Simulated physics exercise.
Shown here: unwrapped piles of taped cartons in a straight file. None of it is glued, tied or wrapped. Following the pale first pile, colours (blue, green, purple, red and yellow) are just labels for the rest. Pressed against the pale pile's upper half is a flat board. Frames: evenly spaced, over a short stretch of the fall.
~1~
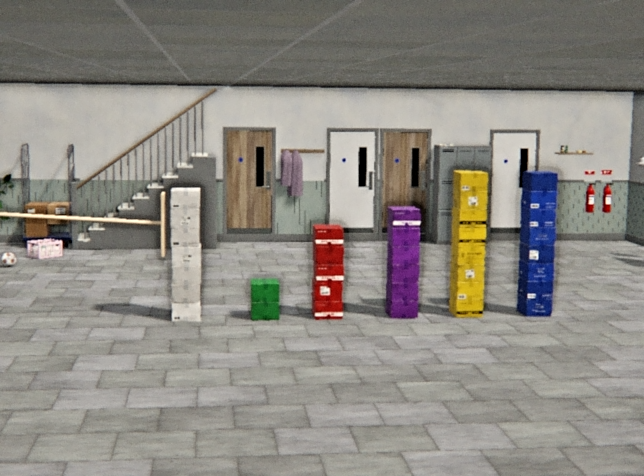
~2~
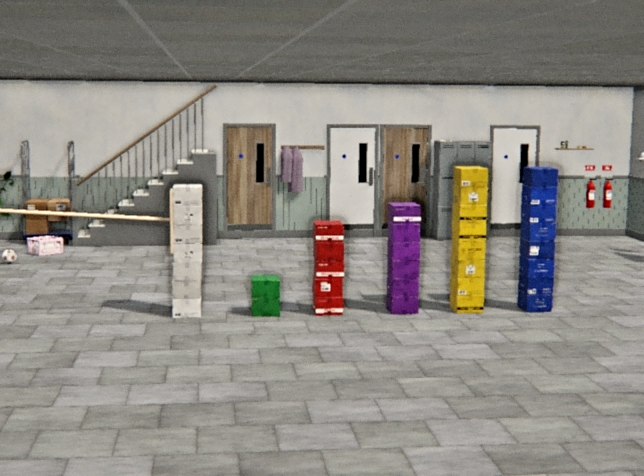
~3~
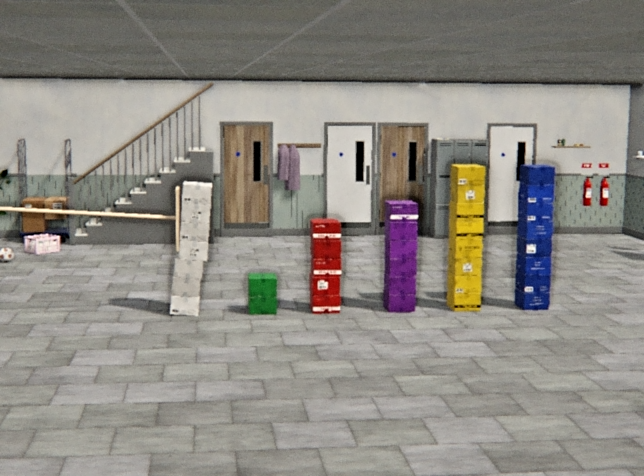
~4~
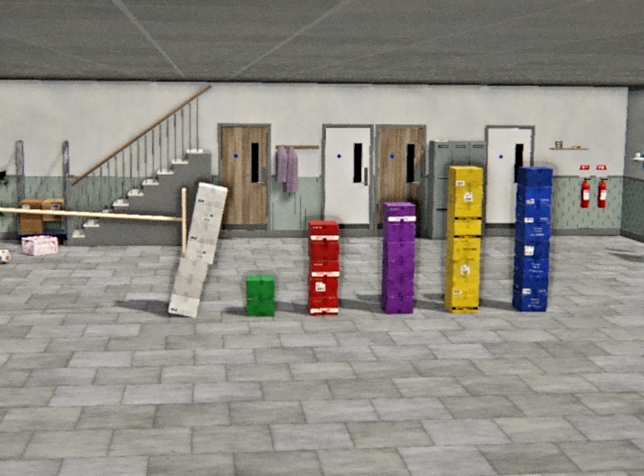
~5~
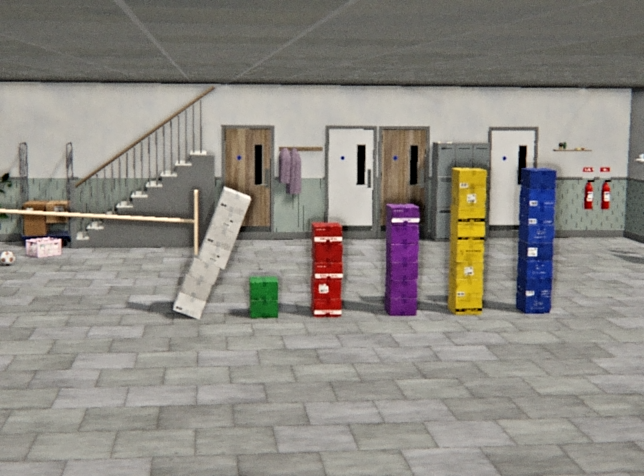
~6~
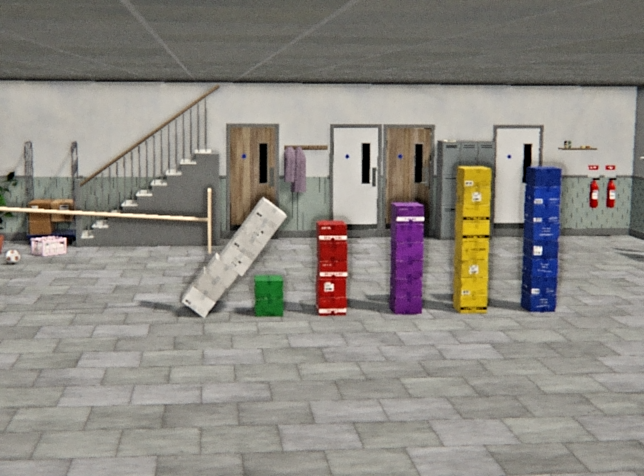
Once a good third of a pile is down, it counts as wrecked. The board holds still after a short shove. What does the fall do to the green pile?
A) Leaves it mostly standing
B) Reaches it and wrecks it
A, leaves it mostly standing.
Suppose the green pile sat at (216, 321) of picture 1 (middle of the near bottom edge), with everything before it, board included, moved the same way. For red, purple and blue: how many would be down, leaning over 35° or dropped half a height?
The count comes out as red 0, purple 0 and blue 0.
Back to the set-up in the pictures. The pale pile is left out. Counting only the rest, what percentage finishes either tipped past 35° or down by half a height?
Around 15 percent.
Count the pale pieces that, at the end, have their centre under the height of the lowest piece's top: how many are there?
The number is 3.
Just after the last frame, 7 of the pale pile down; none of the 2 green cartons down (0 of 29 in all colours); top green carton unmoved.
A moment on, 7 of the pale pile down; none of the 2 green cartons down (1 of 29 in all colours); top green carton moved a little; top red carton on its side.
When it is over, 7 of the pale pile down; none of the 2 green cartons down (4 of 29 in all colours); top green carton moved a little; top red carton upside down. In pixels of the last frame, middles, top green carton near (272, 287), top red carton near (332, 283).
